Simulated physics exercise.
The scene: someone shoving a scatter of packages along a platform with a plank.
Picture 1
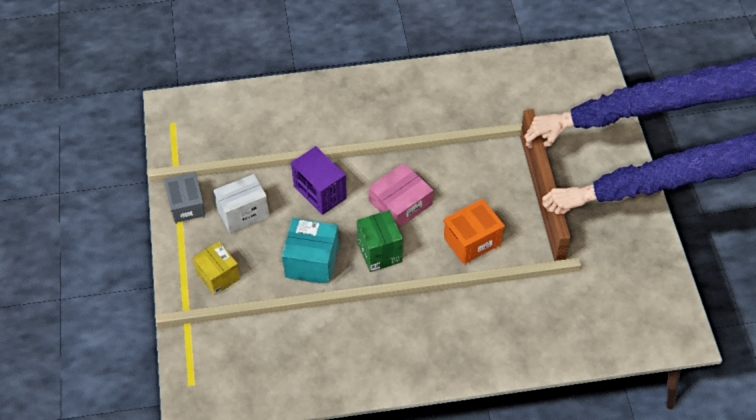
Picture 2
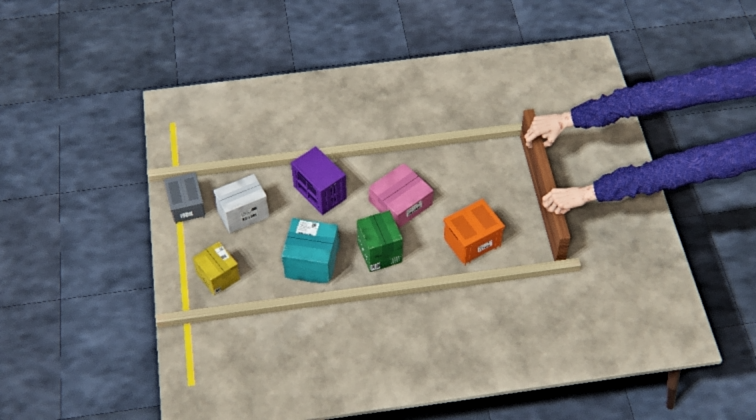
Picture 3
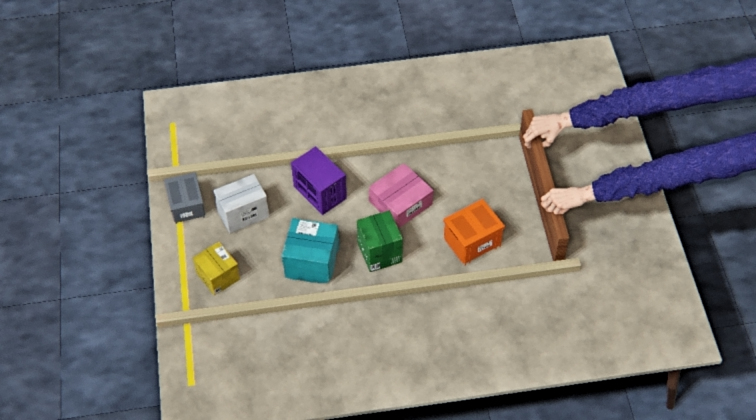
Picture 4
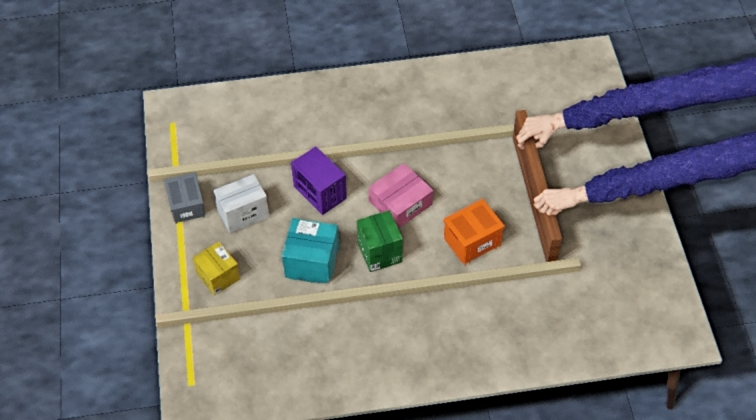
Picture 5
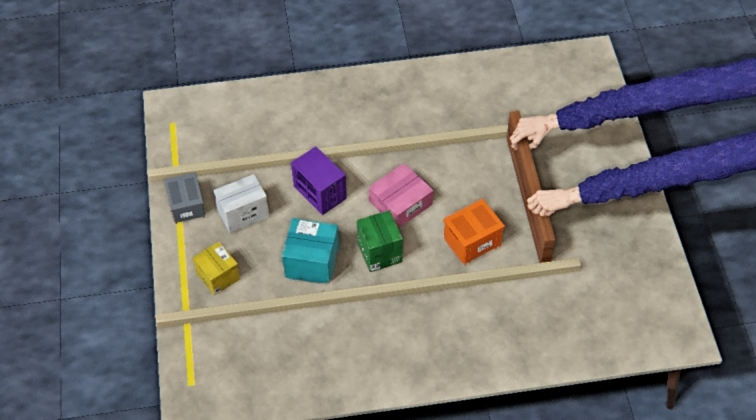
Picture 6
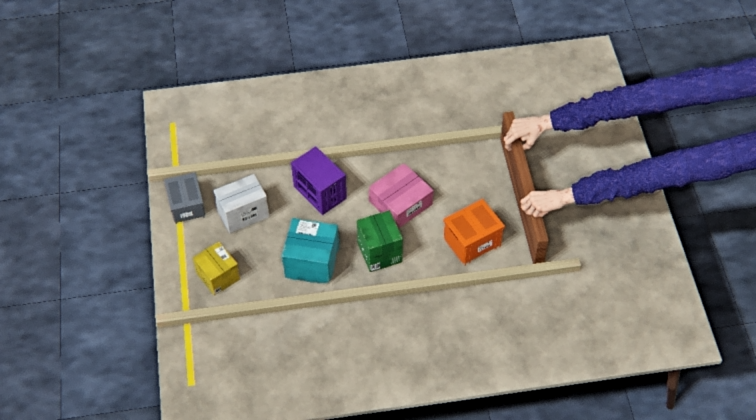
On a pale tabletop, eight coloured boxes sit scattered between two light rails, with a yellow line crossing at the left. Two purple-sleeved hands hold a brown plank still at the right, then slide it a short way left towards the orange box, while the boxes stay where they are.
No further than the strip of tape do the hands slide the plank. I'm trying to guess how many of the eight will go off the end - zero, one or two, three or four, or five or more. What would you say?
I would say five or more.
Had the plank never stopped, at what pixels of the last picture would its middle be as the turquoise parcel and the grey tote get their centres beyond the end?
Turquoise parcel over the end: About (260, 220). Grey tote over the end: About (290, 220).
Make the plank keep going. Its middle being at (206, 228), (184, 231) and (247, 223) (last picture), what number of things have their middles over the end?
Going through the three places, I get 6, 6 and 4.
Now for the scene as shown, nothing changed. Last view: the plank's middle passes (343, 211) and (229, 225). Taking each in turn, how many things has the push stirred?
First 7 and then 8.
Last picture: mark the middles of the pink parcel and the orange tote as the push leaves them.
Listed as asked: First (155, 218), and then (158, 267).
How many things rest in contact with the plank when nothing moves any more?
I count 2 of them.
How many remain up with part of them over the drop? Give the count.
Overhang count: 2.
Soon after, none off yet; grey tote at rest near (185, 198); yellow parcel at rest near (217, 269); white parcel at rest near (242, 204).
At rest, the number that fall off is five or more; fallen, green parcel, purple crate, turquoise parcel, white parcel, yellow parcel and grey tote.
